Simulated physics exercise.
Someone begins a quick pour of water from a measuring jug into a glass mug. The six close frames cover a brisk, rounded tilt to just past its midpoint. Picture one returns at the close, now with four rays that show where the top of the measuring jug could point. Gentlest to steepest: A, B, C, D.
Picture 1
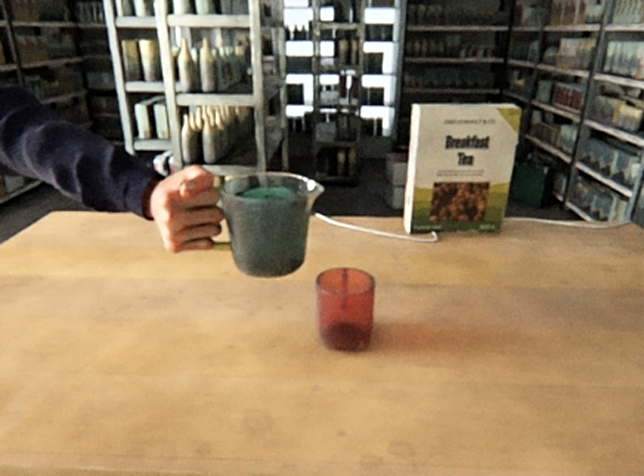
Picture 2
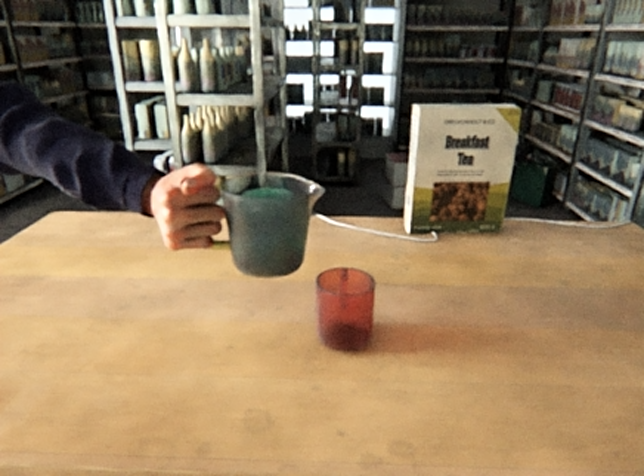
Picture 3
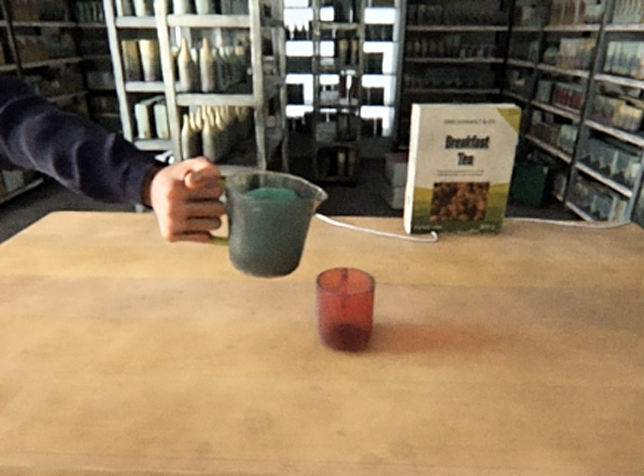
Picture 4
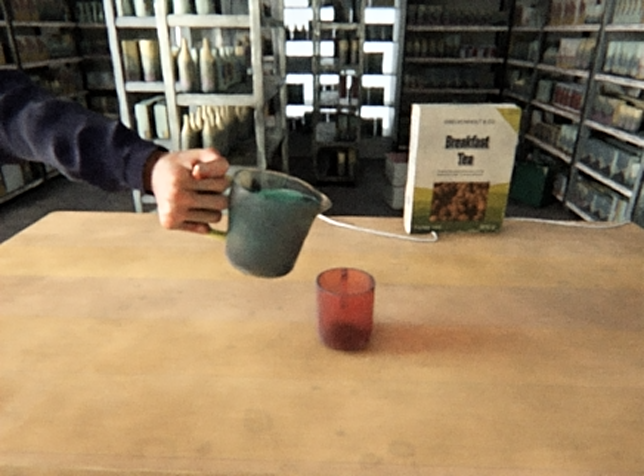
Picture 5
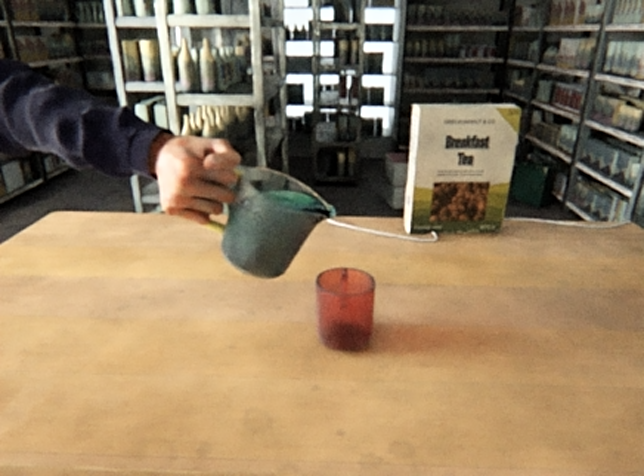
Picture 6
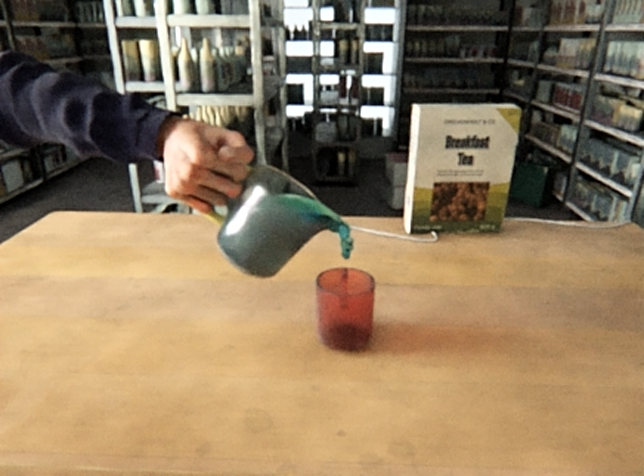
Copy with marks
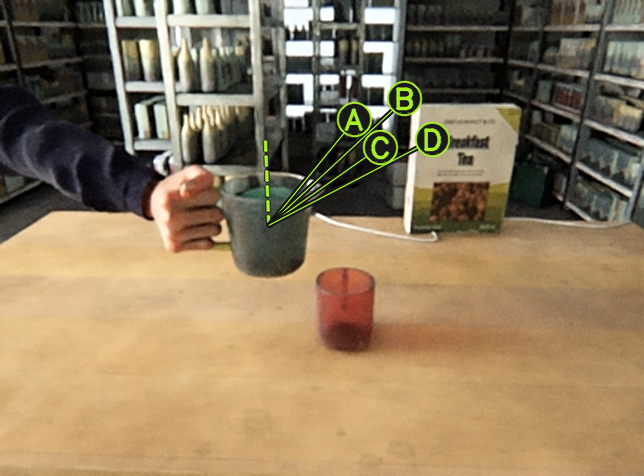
In a dim storeroom lined with shelves of bottles and jars, a still camera looks slightly down on a pale wooden table. A hand in a dark sleeve holds a jug of blue-green liquid at left, above a small translucent red cup, with a Breakfast Tea box and a white cord behind. The hand tilts the jug rightward, slowly then more steeply, and liquid slips over its lip toward the cup.
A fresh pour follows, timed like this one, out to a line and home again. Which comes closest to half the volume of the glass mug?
Use mark B.
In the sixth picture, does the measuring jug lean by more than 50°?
No, it does not.
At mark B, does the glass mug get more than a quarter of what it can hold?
Yes, clearly.
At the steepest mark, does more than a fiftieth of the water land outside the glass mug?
Yes.
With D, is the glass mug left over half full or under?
Over.
On the marked copy, A at (343, 133); B at (392, 110); C at (366, 156); D at (417, 147).
With A, the glass mug ends with about 37 % of what it can hold.
With B, the glass mug ends with about 53 % of what it can hold; 3 % of the water is spilt.
With C, the glass mug ends with about 76 % of what it can hold.
With D, the glass mug ends with about 87 % of what it can hold; 10 % of the water is spilt.
